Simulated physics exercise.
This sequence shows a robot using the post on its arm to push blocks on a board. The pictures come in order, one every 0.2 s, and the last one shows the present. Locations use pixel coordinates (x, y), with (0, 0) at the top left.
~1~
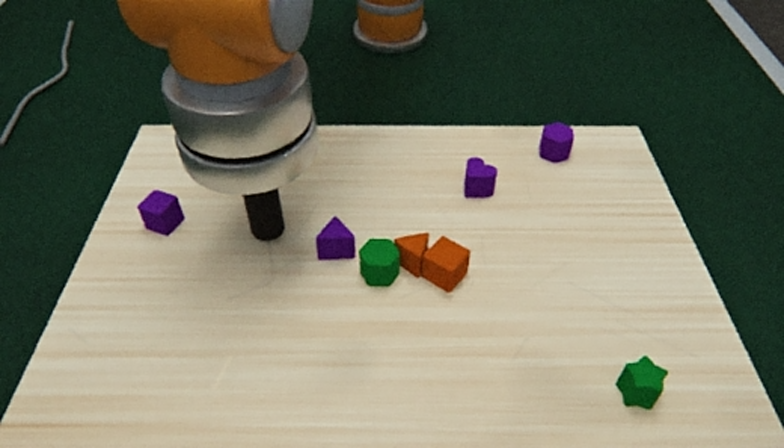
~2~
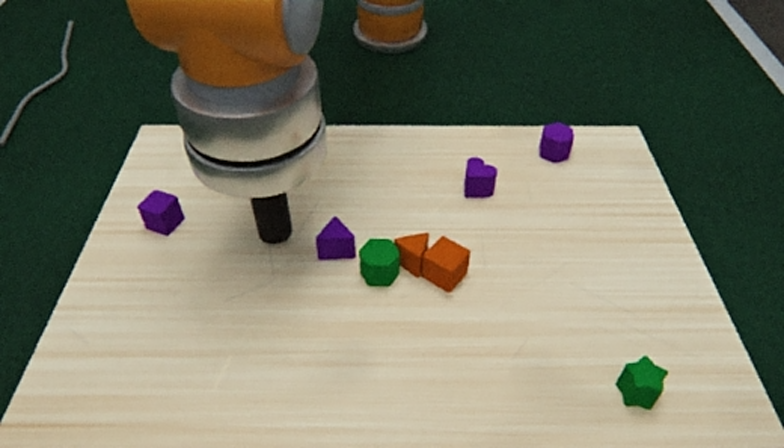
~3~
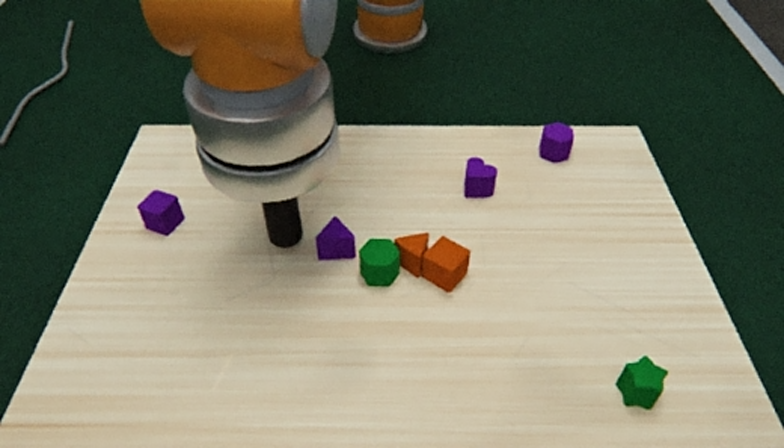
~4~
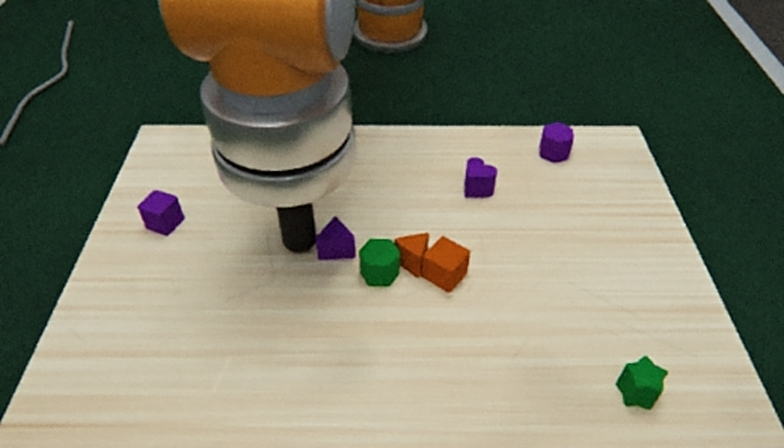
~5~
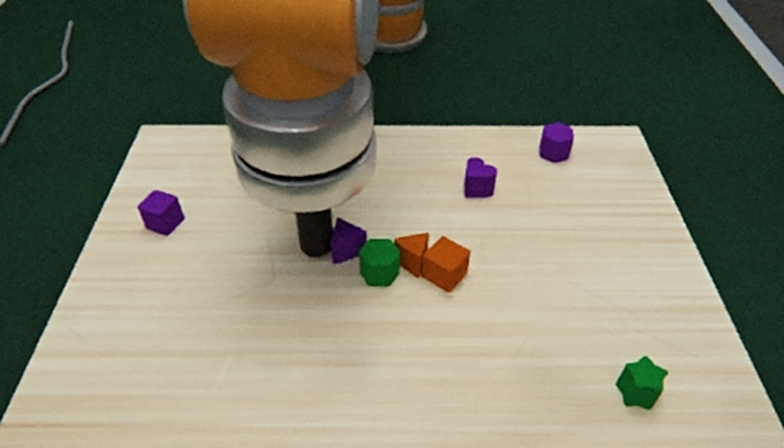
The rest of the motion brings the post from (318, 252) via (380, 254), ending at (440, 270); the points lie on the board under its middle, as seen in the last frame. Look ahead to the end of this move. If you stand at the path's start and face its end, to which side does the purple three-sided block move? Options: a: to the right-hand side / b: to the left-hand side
My answer is option b.
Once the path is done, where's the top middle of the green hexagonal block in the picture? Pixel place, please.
I expect it at (396, 265).
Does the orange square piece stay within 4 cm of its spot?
Short answer: Yes.
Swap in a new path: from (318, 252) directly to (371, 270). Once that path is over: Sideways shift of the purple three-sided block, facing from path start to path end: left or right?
It shifts leftward.
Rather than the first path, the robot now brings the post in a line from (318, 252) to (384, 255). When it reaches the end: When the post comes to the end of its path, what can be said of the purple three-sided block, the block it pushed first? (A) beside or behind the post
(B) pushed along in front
Letter B.
The first path, step by step. One third of the way, post at (360, 244); purple three-sided block at (389, 228); green hexagonal block at (386, 254), turned 25° clockwise.
Two thirds of the way, post at (402, 250); purple three-sided block at (429, 227), turned 25° anticlockwise; green hexagonal block at (396, 264), turned 65° clockwise; orange three-sided block at (429, 253); orange square piece at (458, 257), turned 25° anticlockwise.
At the end, post at (441, 263); purple three-sided block at (446, 226), turned 70° anticlockwise; green hexagonal block at (396, 265), turned 70° clockwise; orange three-sided block at (445, 272); orange square piece at (479, 265), turned 35° anticlockwise.
